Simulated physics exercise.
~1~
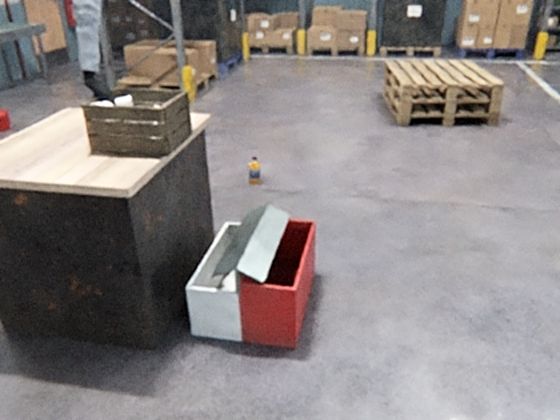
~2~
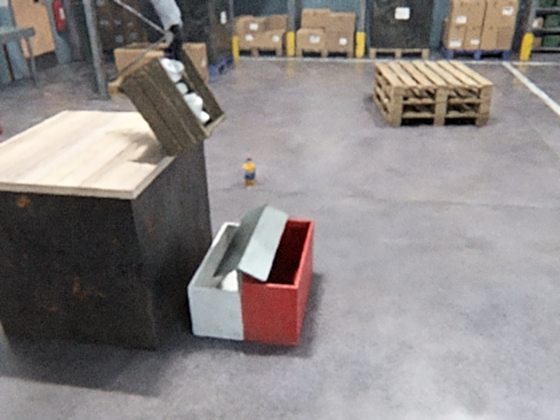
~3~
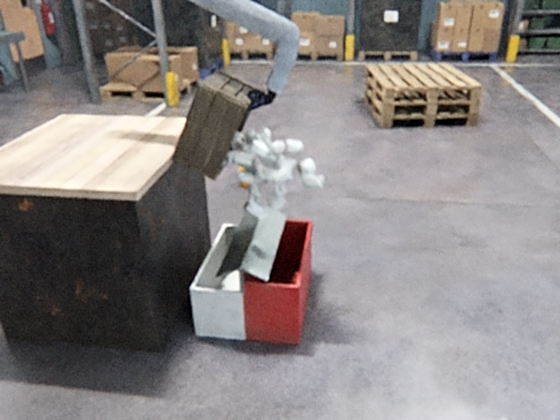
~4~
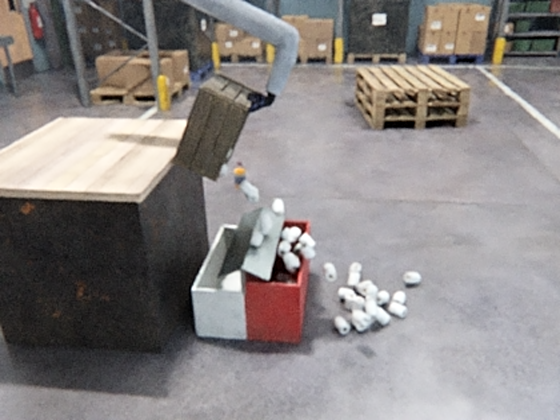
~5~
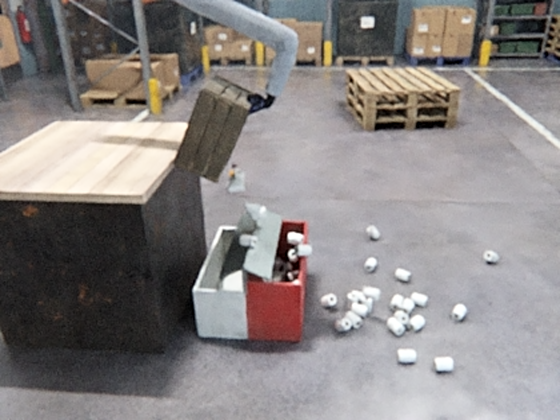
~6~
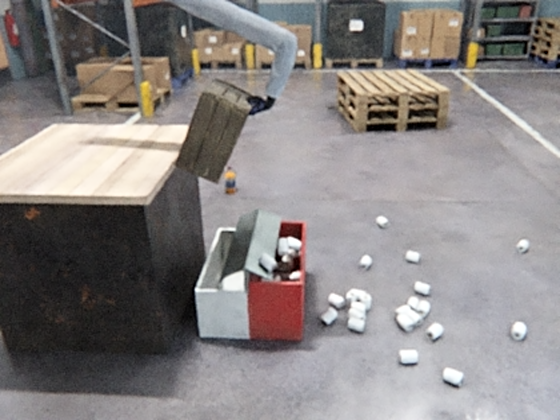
White rolls spilled from a dark slatted box as a grey robotic arm tipped it over the end of a bench; some landed in the red bin, while many others scattered across the floor to the right, and the box stayed tilted.
